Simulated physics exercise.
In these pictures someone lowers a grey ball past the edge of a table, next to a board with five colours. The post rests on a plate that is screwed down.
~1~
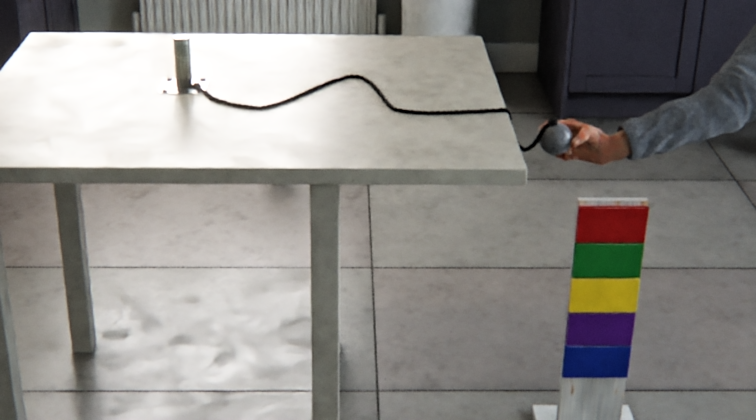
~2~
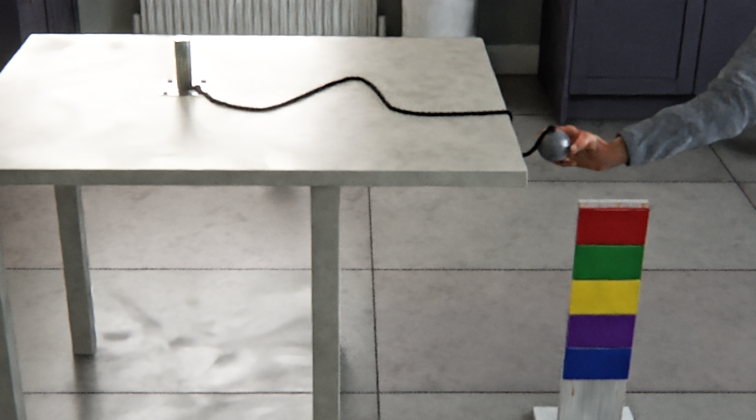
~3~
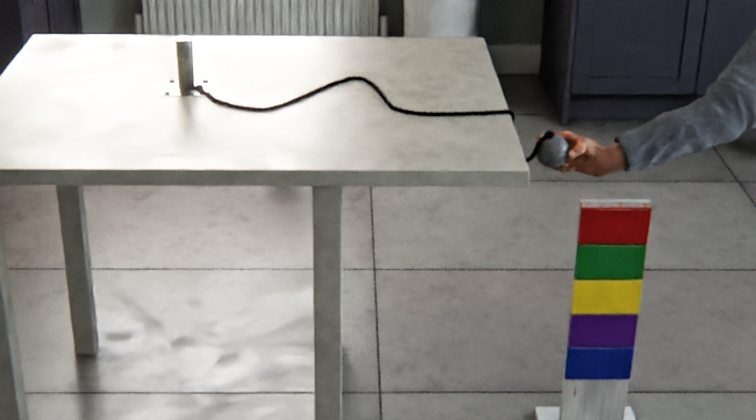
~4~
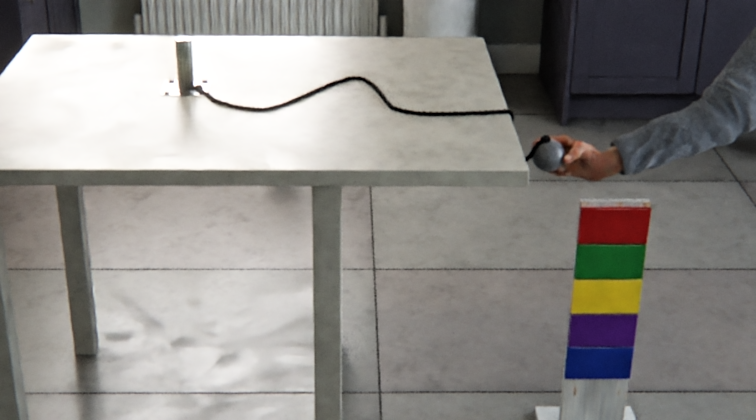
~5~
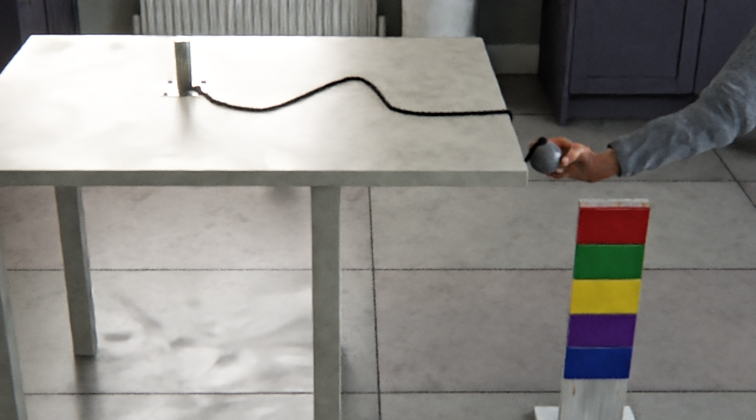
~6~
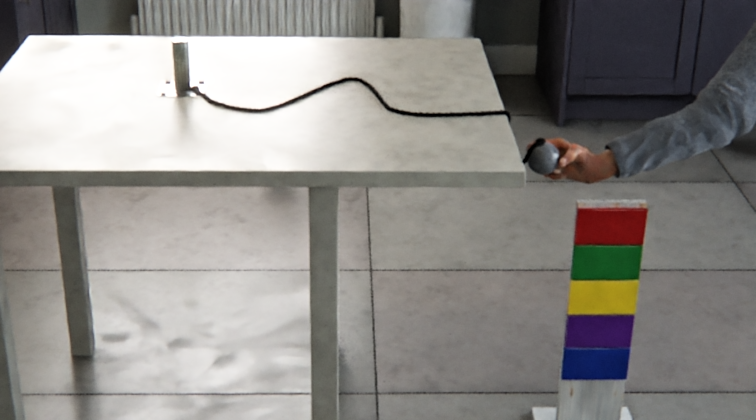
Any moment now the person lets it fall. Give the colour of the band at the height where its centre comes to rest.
The band is purple.
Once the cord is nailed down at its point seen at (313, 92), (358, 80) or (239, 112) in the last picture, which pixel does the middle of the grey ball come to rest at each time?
That would be (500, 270) for the first, (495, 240) for the second and (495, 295) for the third.
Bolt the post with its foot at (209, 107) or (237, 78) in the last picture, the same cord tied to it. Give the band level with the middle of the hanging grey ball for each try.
Blue; blue.
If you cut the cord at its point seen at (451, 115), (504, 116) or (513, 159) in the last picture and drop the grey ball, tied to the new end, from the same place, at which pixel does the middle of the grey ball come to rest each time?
The three tries give approximately (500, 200), (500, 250) and (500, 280).
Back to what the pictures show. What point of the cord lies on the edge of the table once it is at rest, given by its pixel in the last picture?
(383, 103).
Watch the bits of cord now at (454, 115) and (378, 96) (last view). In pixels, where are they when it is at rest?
The first ends at (499, 189) and the second at (489, 104).
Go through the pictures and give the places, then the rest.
The first picture shows grey ball (556, 139); red (612, 226); green (608, 262); yellow (605, 296); purple (601, 330); blue (597, 363).
The second picture shows grey ball (554, 145); cord through (218, 101) (295, 100) (361, 79) (397, 110) (495, 113).
The third picture shows grey ball (553, 151).
The fourth picture shows grey ball (549, 155); cord through (220, 101) (296, 100) (362, 79) (399, 110) (496, 112).
The fifth picture shows grey ball (546, 157).
The sixth picture shows grey ball (544, 158); cord through (216, 102) (293, 101) (359, 80) (396, 111) (493, 113).
Soon after, ball near (457, 305); level with purple.
After that, ball near (510, 331); level with purple.
In the end, ball near (484, 330); level with purple. Its middle rests at the purple band.
